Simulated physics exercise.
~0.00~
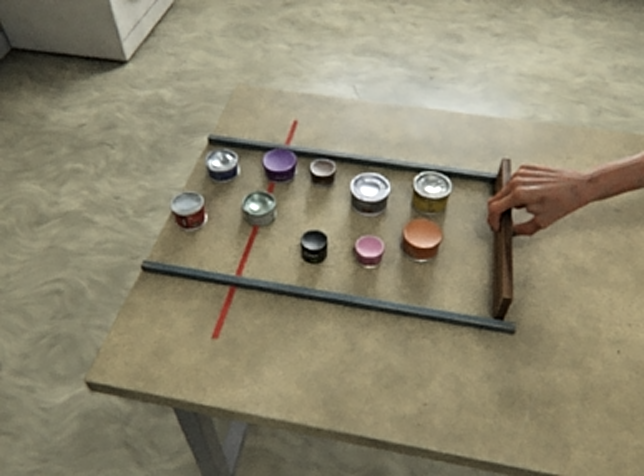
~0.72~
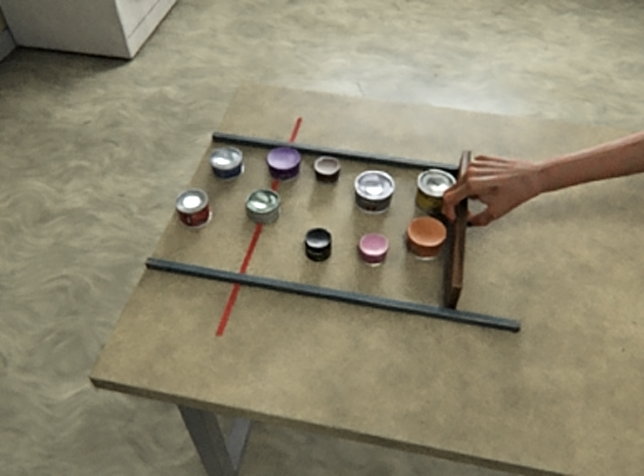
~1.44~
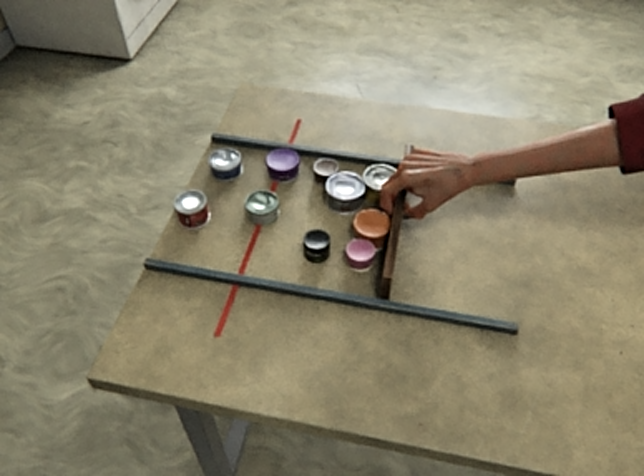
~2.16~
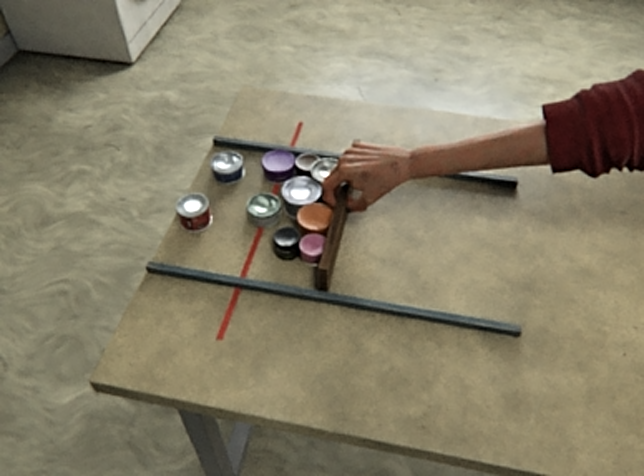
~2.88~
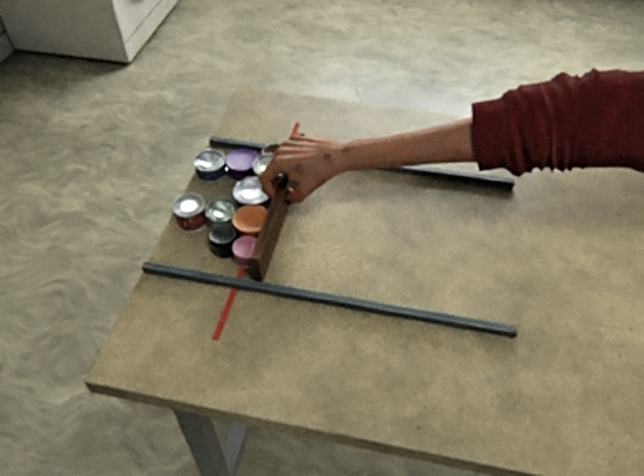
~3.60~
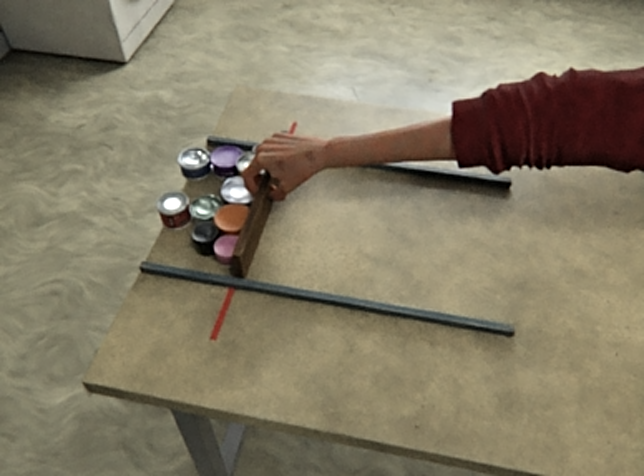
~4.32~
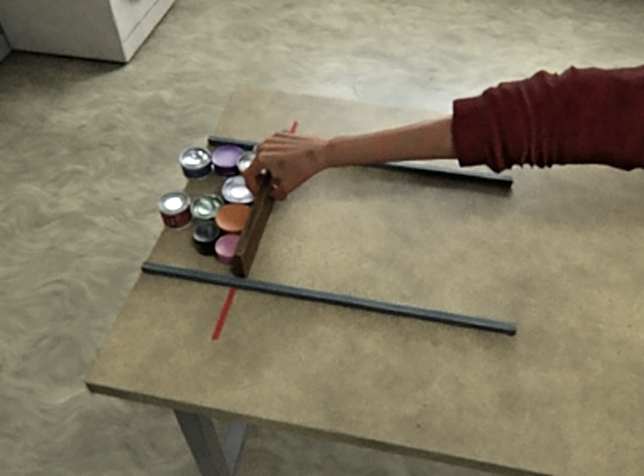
A hand holds a dark wooden board upright at the right end of two rails on a table, facing a scatter of small round pots and tins, with a red tape line farther left. The board slides left and reaches the orange and yellow pots first. It pushes them along, gathering the pink and grey tins and then the others into a tight cluster. The arm in its dark red sleeve stretches farther across as the group crosses the tape toward the table's left edge. The board stops near the tape, and all the pots stay on the table.
